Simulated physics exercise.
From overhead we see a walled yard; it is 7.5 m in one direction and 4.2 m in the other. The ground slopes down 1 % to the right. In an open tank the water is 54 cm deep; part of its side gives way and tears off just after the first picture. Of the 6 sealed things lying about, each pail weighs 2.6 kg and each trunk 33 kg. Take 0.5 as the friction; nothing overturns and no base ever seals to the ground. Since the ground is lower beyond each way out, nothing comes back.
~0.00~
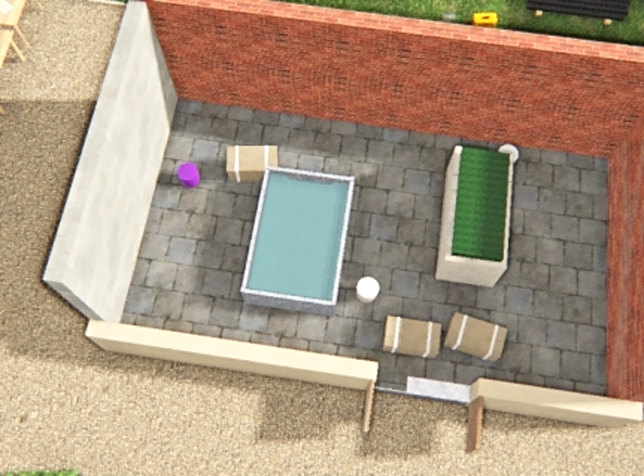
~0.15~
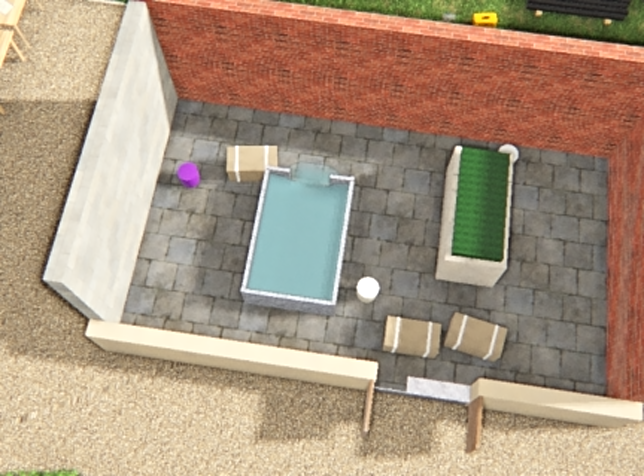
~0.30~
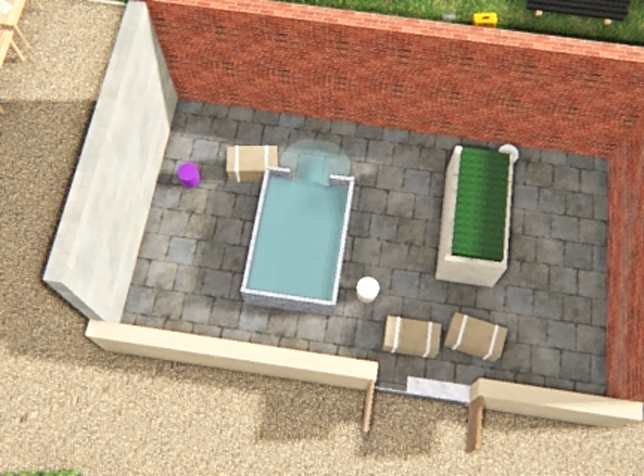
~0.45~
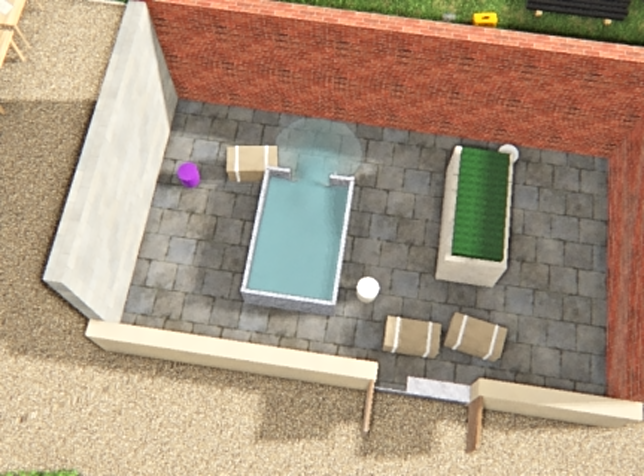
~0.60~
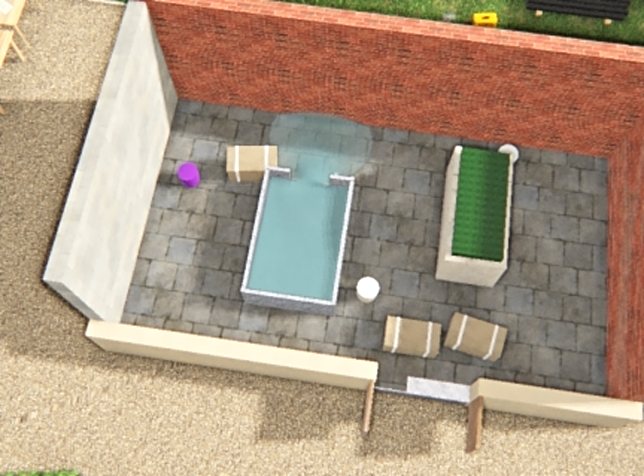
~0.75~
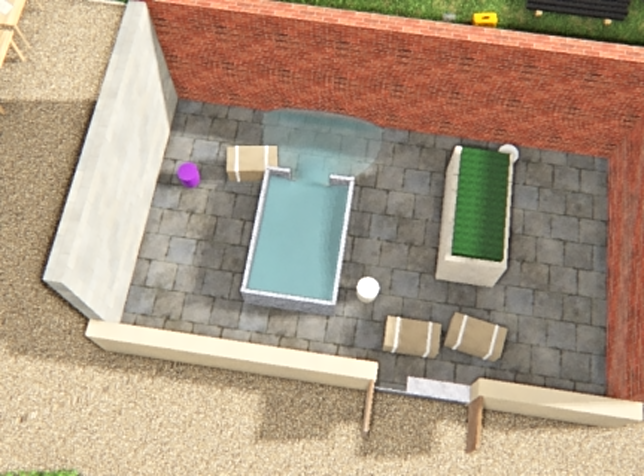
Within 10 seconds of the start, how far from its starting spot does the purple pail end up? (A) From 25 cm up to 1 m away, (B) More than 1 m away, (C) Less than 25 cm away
B.
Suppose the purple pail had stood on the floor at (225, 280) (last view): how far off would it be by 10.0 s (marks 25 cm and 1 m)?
I'd say it lands far off.
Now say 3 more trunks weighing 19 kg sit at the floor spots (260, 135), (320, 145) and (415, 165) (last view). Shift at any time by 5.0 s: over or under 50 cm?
Taking them in the order given: Exceeds it, exceeds it and exceeds it.
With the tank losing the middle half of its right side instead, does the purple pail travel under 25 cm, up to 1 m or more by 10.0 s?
Outcome for the purple pail: Modest displacement.
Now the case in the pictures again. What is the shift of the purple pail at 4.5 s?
Displacement near 140 cm.
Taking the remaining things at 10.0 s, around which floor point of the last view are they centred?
Near (396, 277).
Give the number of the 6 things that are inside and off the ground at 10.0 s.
At that time, 3.
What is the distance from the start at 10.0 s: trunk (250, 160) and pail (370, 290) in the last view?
Lab note - net shifts in turn: 0 cm; 120 cm.
After 2.0 s the purple pail is near (187, 172), 0.0 m from its start, aground; 0 of 6 are out; 0 afloat.
After 4.5 s the purple pail is near (233, 235), 1.4 m from its start, aground; 0 of 6 are out; 1 afloat.
After 7.0 s the purple pail is near (235, 310), 2.5 m from its start, afloat; 0 of 6 are out; 2 afloat.
After 10.0 s the purple pail is near (377, 312), 3.8 m from its start, afloat; 0 of 6 are out; 3 afloat.
